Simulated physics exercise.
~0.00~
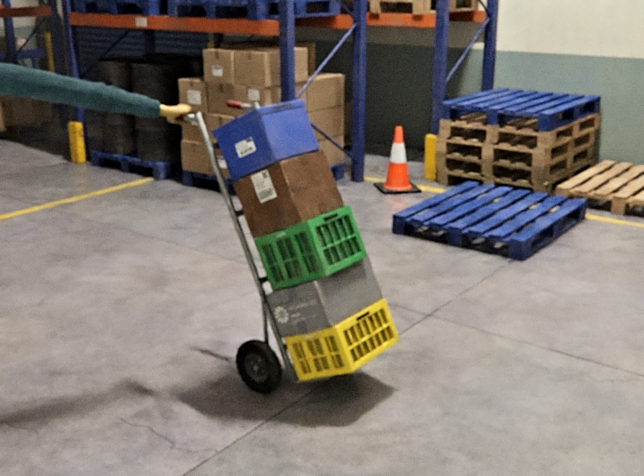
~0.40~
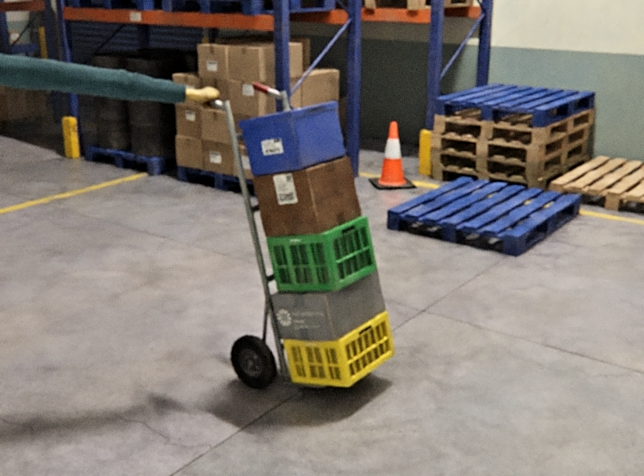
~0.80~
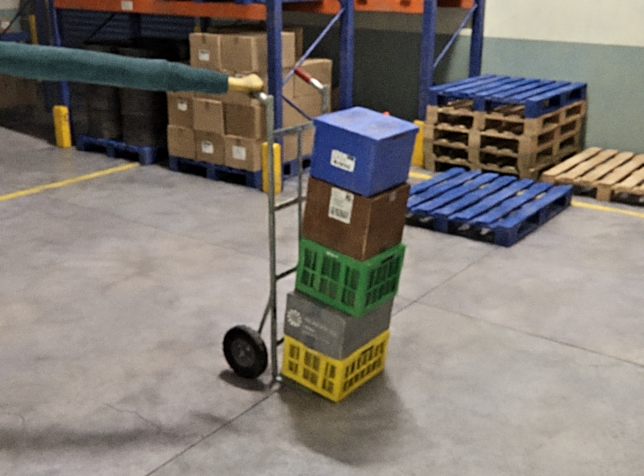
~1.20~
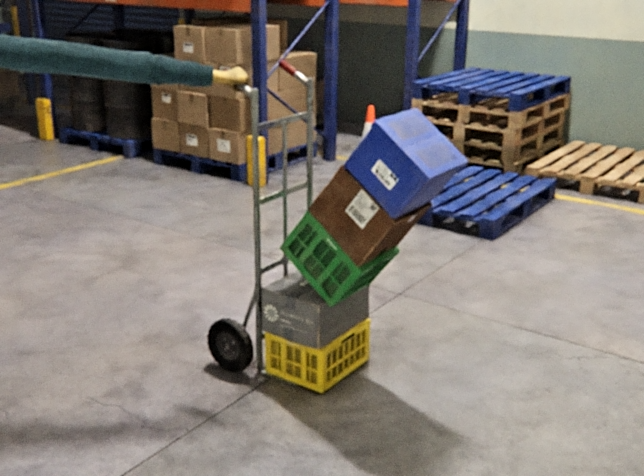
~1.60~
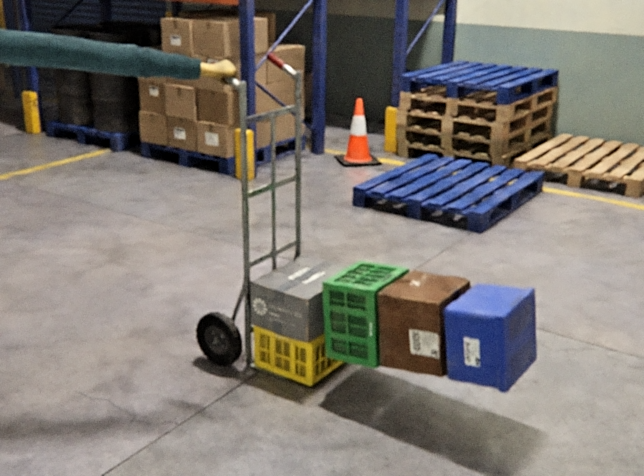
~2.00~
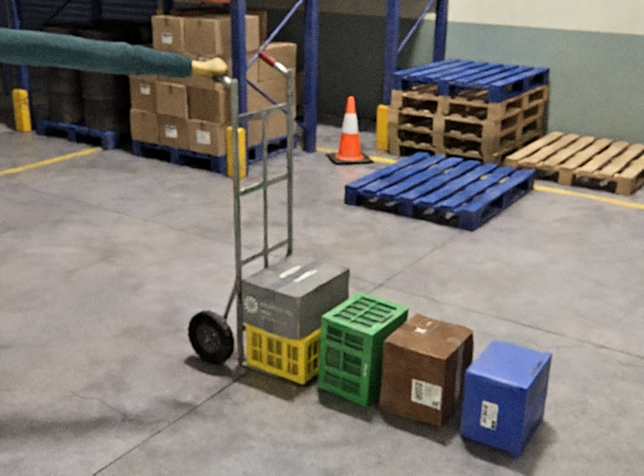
A hand truck swings upright, and its top three containers topple right onto the floor.
